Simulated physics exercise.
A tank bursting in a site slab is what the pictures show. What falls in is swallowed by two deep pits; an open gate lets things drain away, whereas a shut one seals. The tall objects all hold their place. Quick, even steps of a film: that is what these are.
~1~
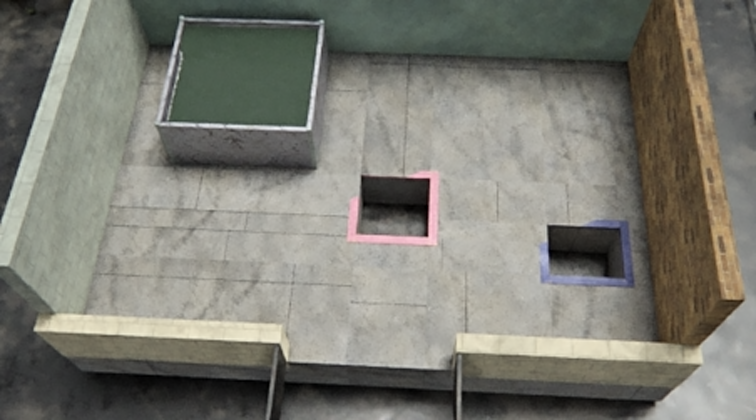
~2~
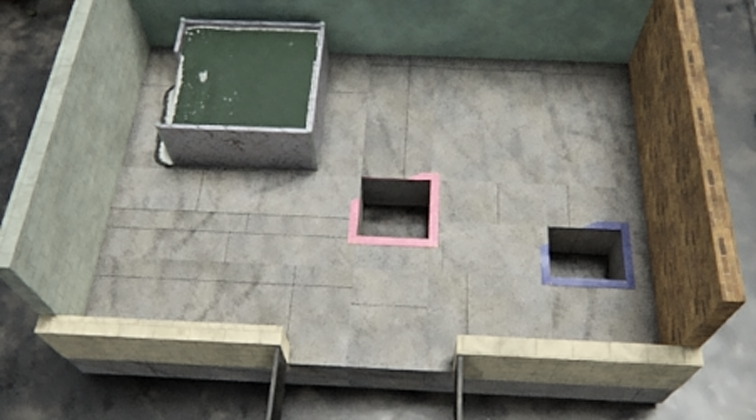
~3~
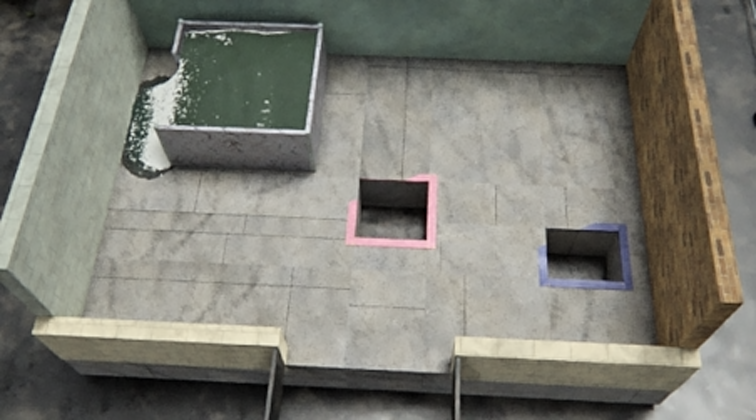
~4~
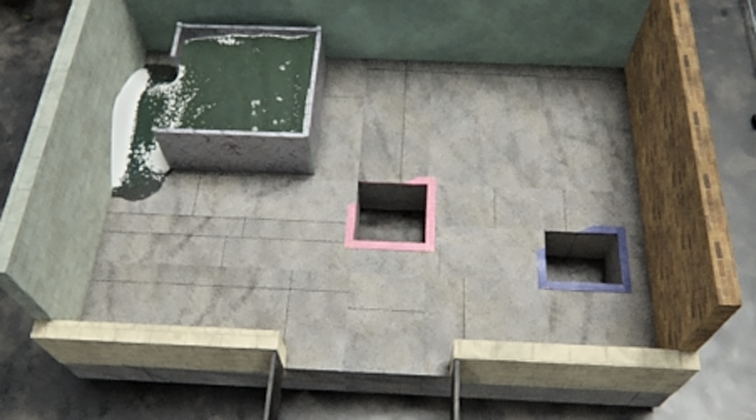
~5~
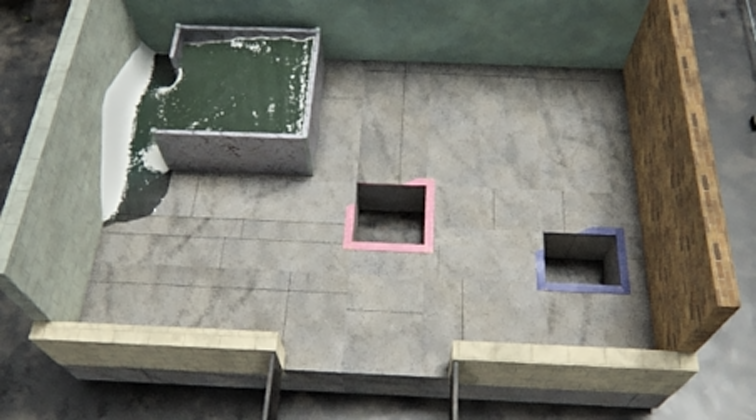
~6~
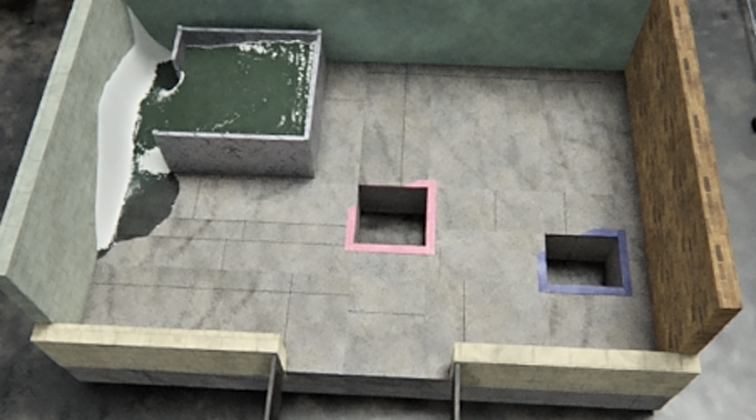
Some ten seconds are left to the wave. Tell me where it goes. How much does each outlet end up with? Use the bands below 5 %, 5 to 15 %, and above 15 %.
Once it settles, the gate ends up with 5 to 15 %, the pink pit ends up with 5 to 15 %, the blue pit ends up with above 15 %.
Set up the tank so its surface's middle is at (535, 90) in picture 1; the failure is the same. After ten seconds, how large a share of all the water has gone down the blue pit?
Per cent: Blue 4.
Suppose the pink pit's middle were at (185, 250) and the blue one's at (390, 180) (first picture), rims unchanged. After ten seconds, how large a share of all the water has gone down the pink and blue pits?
The pink pit takes 30 per cent, and the blue pit takes 4 per cent.
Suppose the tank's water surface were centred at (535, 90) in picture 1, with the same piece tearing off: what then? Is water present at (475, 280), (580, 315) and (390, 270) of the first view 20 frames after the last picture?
Going through the three spots, I'd say high and dry, high and dry, high and dry.
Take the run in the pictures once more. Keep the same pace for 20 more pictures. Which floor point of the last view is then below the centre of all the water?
(250, 171).
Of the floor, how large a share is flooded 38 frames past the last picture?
That works out to some 85 in a hundred.
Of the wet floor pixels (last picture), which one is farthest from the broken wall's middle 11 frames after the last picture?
The front tops out at about (519, 75).
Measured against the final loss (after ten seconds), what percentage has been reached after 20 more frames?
Approximately 5 in a hundred, I think.
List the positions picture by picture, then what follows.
Still water in the water tank at (244, 75), in the first frame.
Water pours out at (180, 111) and has run to a hidden place, in the second frame.
The front is at (139, 91), out from the gap at (179, 115), in the third frame.
Water pours out at (178, 119) and has run to (144, 68), in the fourth frame.
The front is at (105, 220), out from the gap at (177, 121), in the fifth frame.
The front is at (99, 251), out from the gap at (178, 123), in the sixth frame.
A moment on, water covers 20 % of the floor; the gate 0 %, the pink pit 0 %, the blue pit 0 %.
Next, water covers 35 % of the floor; the gate 0 %, the pink pit 0 %, the blue pit 0 %.
Then, water covers 70 % of the floor; the gate 1 %, the pink pit 0 %, the blue pit 0 %.
Later, water covers 85 % of the floor; the gate 4 %, the pink pit 4 %, the blue pit 7 %.
In the end, water covers 90 % of the floor; the gate 7 %, the pink pit 10 %, the blue pit 22 %.
